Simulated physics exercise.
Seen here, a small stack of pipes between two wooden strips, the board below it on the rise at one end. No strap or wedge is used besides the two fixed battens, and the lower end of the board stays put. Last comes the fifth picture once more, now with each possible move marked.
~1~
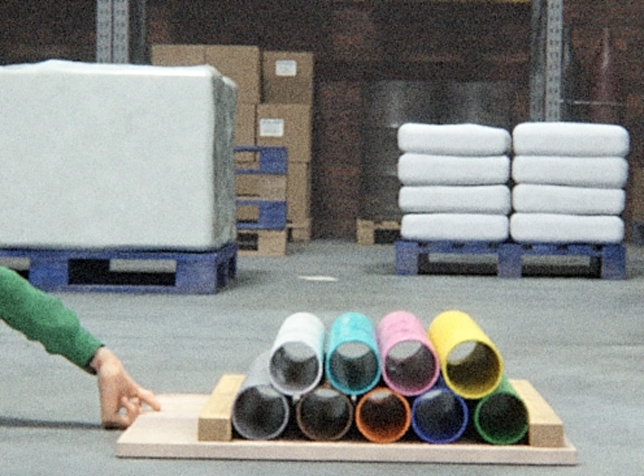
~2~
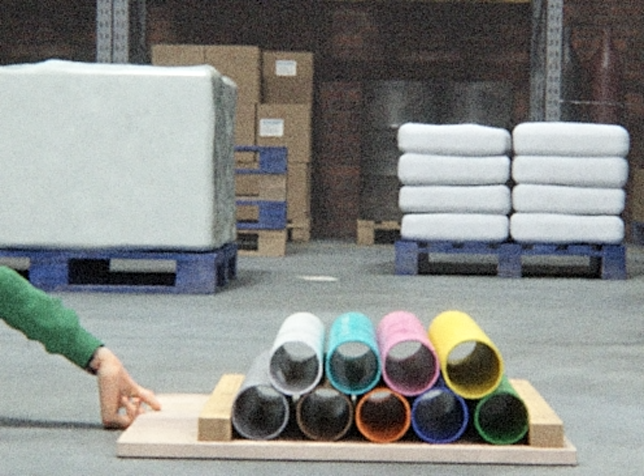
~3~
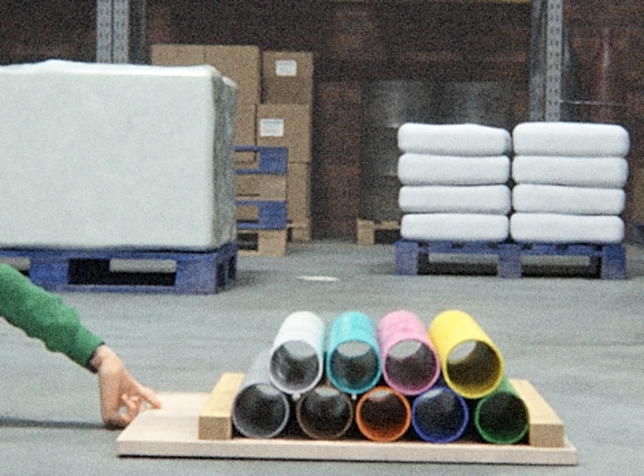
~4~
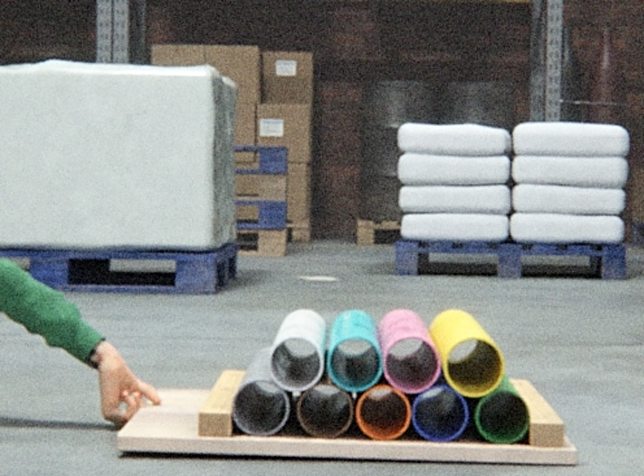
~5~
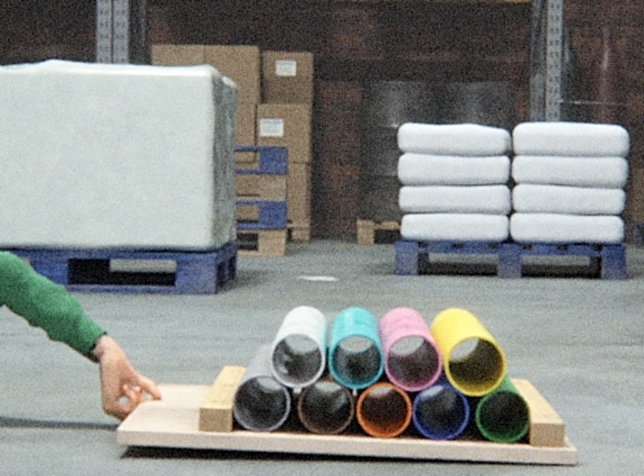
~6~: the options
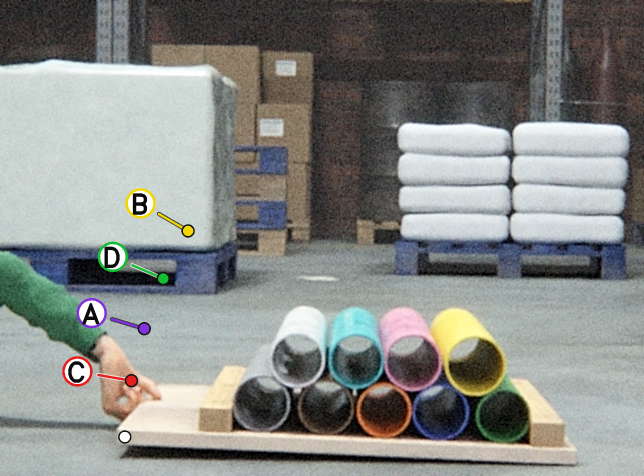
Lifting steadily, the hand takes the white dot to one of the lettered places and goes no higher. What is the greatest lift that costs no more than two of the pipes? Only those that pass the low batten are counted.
Mark D is as high as it can go.
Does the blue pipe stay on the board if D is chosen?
Yes.
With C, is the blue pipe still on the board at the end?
Yes, with C.
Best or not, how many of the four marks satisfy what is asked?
Three of the four.
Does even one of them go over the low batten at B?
At B: Yes.
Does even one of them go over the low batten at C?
No.
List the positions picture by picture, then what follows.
The first picture shows blue pipe (439, 416); green pipe (503, 417); pink pipe (410, 366).
The second picture shows pink pipe (411, 366); turquoise pipe (354, 367).
The third picture shows board (347, 414); grey pipe (260, 411); brown pipe (325, 413).
The fourth picture shows board (347, 412); grey pipe (260, 407); brown pipe (325, 410).
The fifth picture shows board (347, 409); grey pipe (261, 403); brown pipe (326, 407).
On the marked copy, A at (144, 328); B at (188, 231); C at (131, 381); D at (163, 279); the white dot at (125, 437).
Taking D. A third of the way, board at 15°.
Two thirds of the way, board at 22°.
When it is over, board at 22°, two over the low batten (pink, yellow).
As for the rest, A none over the low batten; B four over the low batten (pink, turquoise, white, yellow); C none over the low batten.
